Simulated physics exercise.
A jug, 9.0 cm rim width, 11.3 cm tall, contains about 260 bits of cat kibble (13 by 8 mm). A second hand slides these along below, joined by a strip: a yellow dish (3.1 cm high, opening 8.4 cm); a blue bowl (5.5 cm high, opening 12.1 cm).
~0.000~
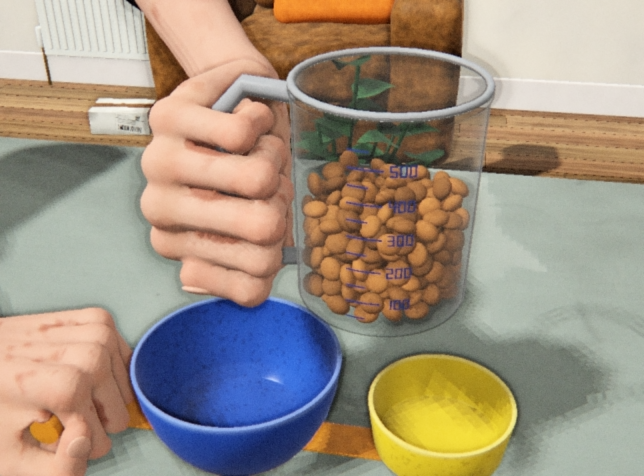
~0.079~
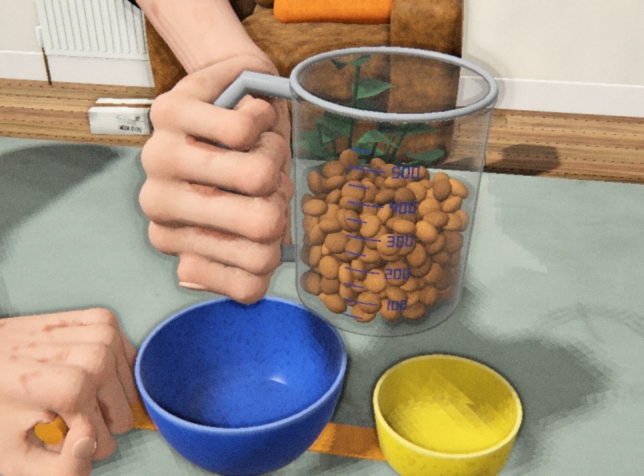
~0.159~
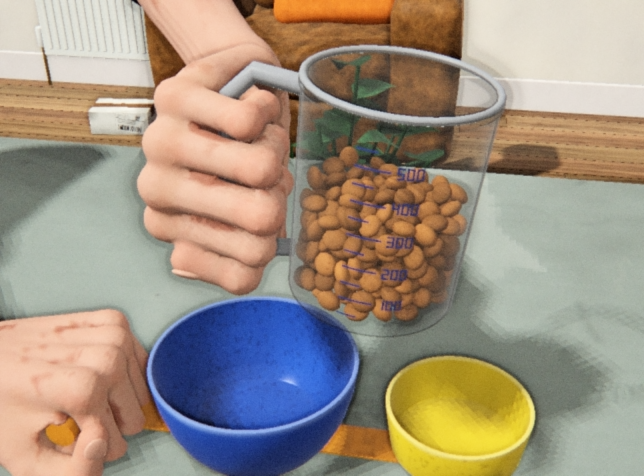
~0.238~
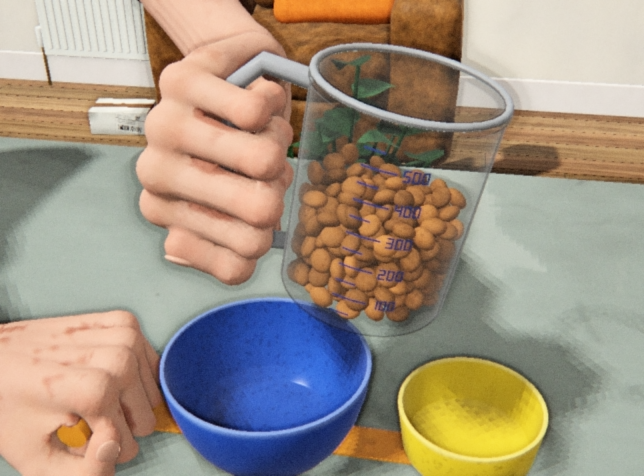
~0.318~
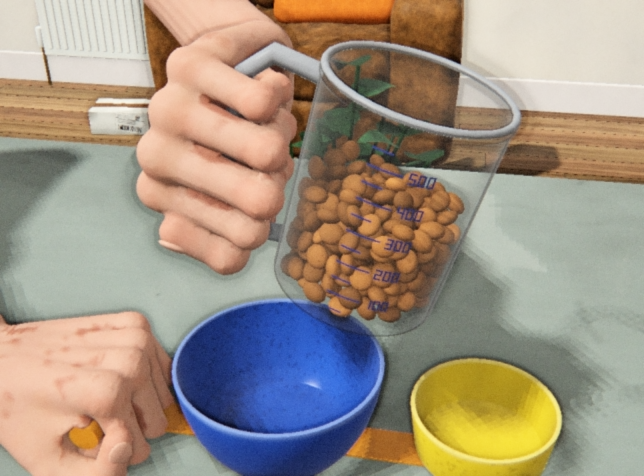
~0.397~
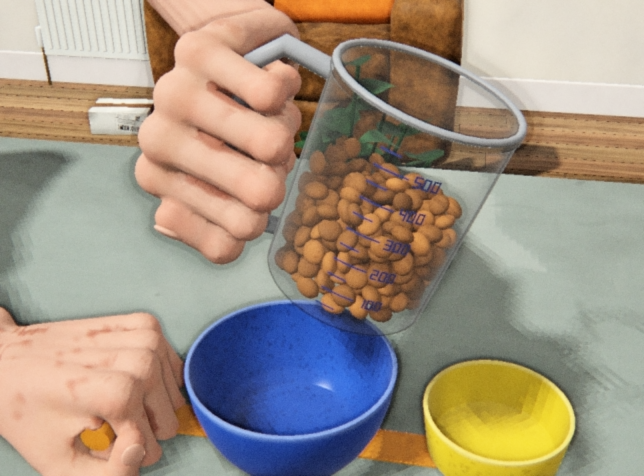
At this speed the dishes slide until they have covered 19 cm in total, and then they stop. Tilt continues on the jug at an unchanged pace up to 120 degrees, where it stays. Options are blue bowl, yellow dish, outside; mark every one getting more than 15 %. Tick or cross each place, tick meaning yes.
Blue bowl: Tick; yellow dish: Cross; outside: Cross.
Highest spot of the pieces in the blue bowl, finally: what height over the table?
I'd guess close to 6.0 centimetres.
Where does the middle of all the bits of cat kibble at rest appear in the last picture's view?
Near (532, 435).
After 1.02 s, tilt 55 degrees; jug 100 %; middle of all pieces on or above the table near (343, 216).
After 1.54 s, tilt 85 degrees; jug 100 %; middle of all pieces on or above the table near (342, 205).
After 2.02 s, tilt 112 degrees; jug 95 %; middle of all pieces on or above the table near (365, 222).
Then, at 2.48 s, tilt 120 degrees; outside 5 %, jug 20 %, blue bowl 70 %, in the air 5 %; middle of all pieces on or above the table near (498, 394).
At rest (3.5 s), yellow dish 0 %, outside 5 %, jug 0 %, blue bowl 95 %.
